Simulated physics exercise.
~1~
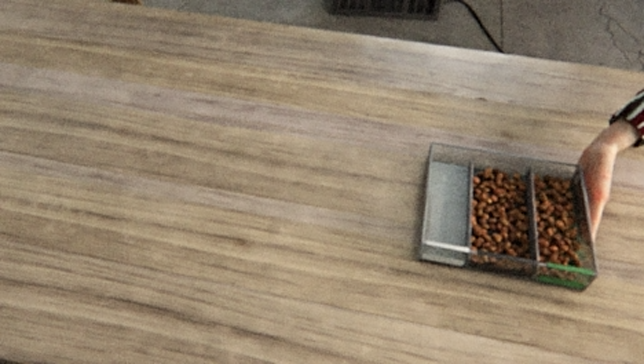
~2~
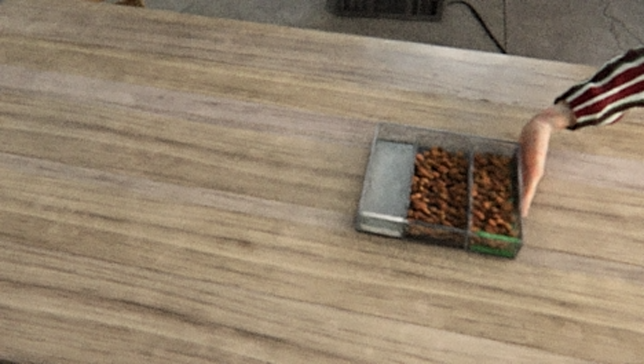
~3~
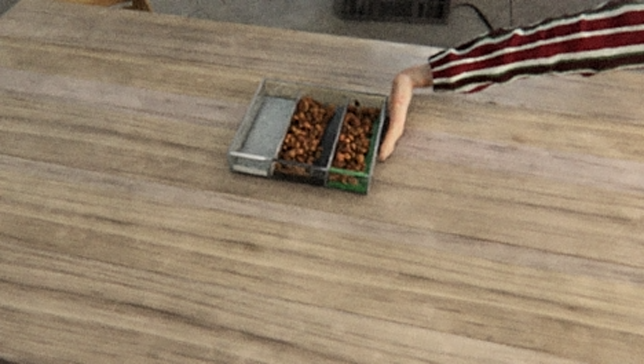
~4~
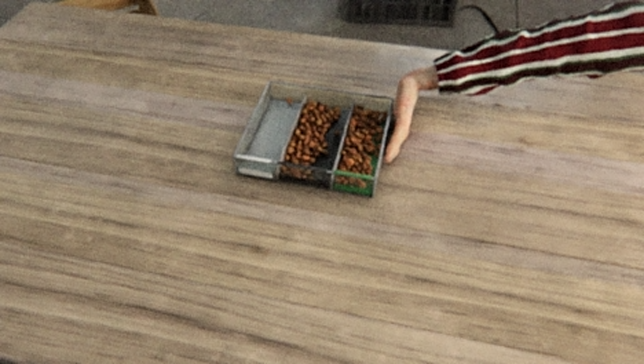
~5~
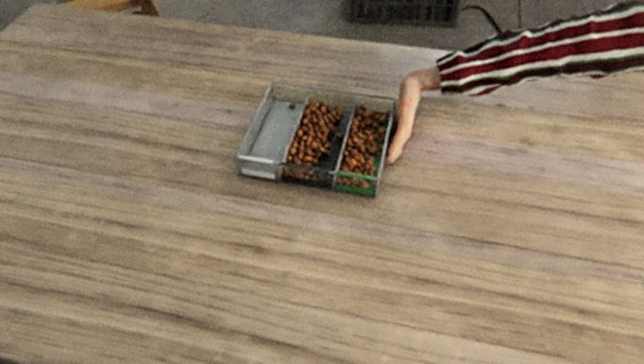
A clear divided tray, with brown kibble filling two of its three sections, slid left and away across a wooden table, pushed by a hand in a striped sleeve, then came to rest with the kibble still in its sections and the hand against its side.
